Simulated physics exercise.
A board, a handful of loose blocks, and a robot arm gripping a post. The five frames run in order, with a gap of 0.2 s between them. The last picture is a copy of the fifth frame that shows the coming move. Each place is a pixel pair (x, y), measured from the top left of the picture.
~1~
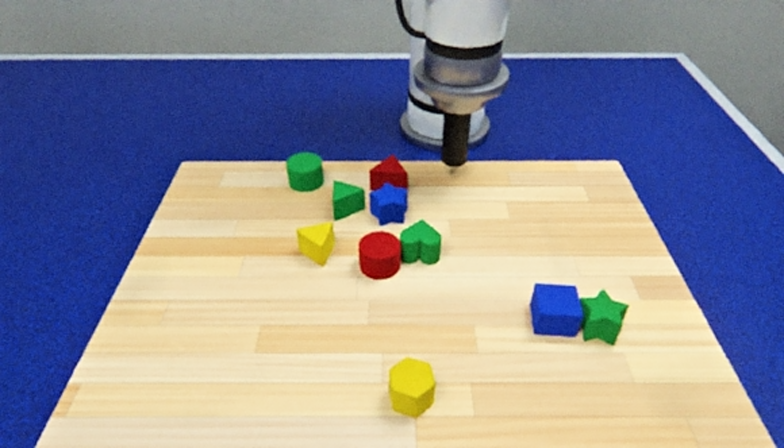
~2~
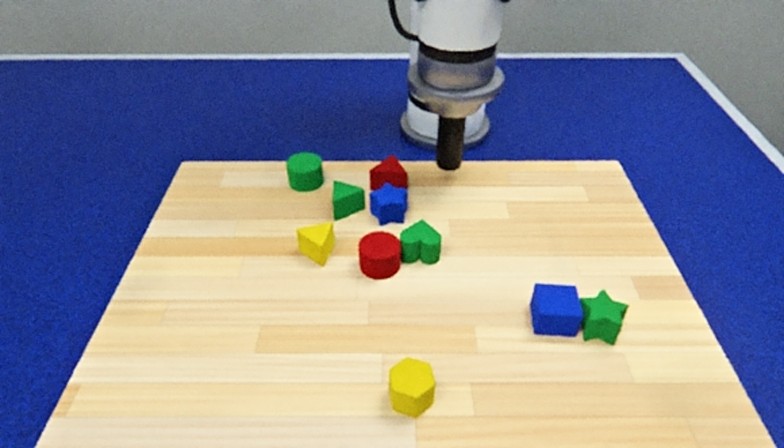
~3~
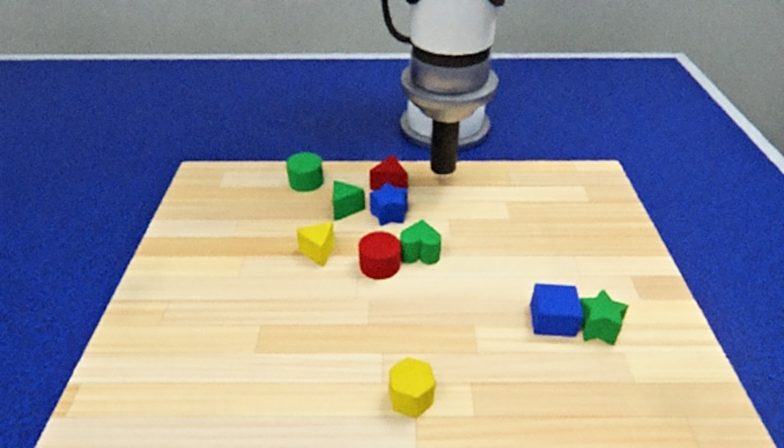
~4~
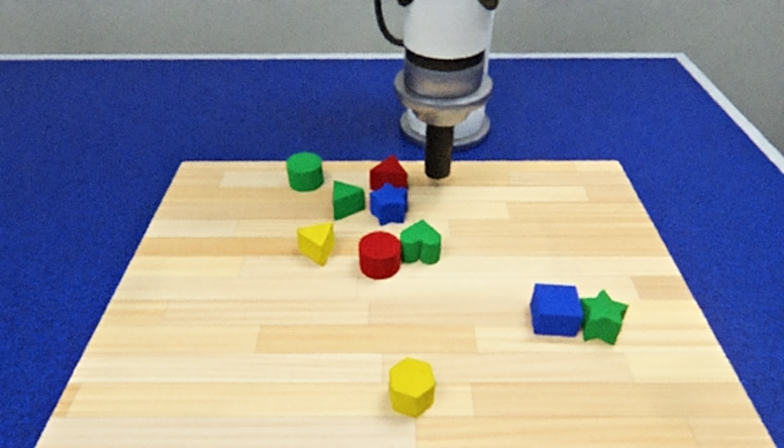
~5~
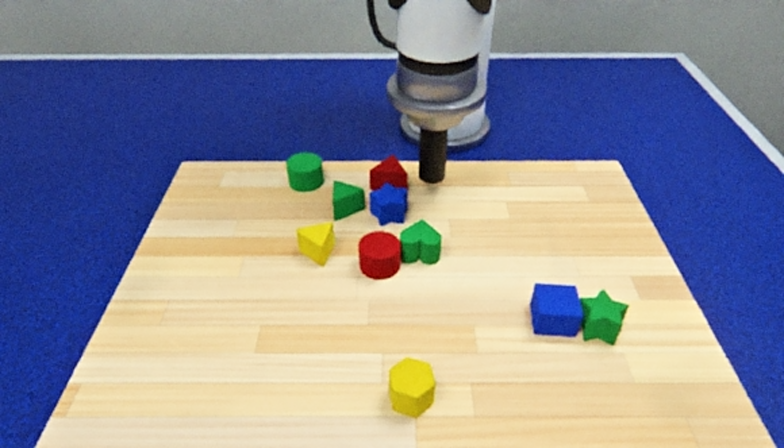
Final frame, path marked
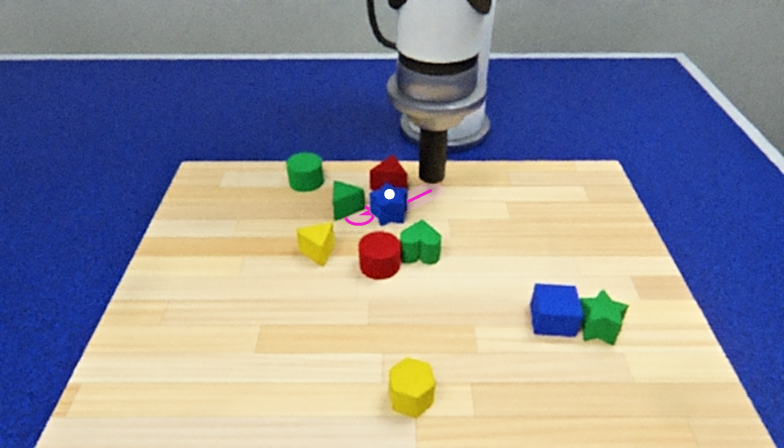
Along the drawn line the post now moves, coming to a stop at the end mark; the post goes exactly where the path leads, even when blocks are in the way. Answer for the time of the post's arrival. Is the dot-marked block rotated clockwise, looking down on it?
No, that is not how it ends up.
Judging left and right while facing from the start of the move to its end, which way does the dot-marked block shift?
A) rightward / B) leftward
I choose B.
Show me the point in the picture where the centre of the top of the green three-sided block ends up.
In the picture, it is at (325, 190).
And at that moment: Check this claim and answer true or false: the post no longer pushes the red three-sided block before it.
Answer: True.
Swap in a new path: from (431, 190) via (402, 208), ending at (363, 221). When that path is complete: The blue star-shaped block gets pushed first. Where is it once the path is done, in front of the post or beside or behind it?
Pushed ahead.
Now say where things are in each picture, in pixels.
Lower end of the post at (454, 160), tops of blocks, yellow three-sided block at (317, 232), green three-sided block at (344, 189), blue star-shaped block at (389, 194), red three-sided block at (390, 166), in the first picture.
Post at (449, 164), blocks as before, in the second picture.
Post at (443, 168), blocks as before, in the third picture.
Post at (437, 172), blocks as before, in the fourth picture.
Post at (432, 177), yellow three-sided block at (317, 232), green three-sided block at (344, 189), blue star-shaped block at (389, 194), red three-sided block at (390, 166), in the fifth picture.
The drawn path runs from (431, 190) over (410, 201) and (386, 209) to (359, 215); the dot is on the blue star-shaped block.
The first path, step by step. One third of the way, post at (410, 187); red three-sided block at (386, 167), turned 25° clockwise.
Two thirds of the way, post at (385, 195); blue star-shaped block at (372, 205); red three-sided block at (381, 169), turned 65° clockwise.
At the end, post at (359, 201); yellow three-sided block not moved; green three-sided block at (325, 190), turned 20° clockwise; blue star-shaped block at (359, 213), turned 30° anticlockwise; red three-sided block at (381, 169), turned 65° clockwise.
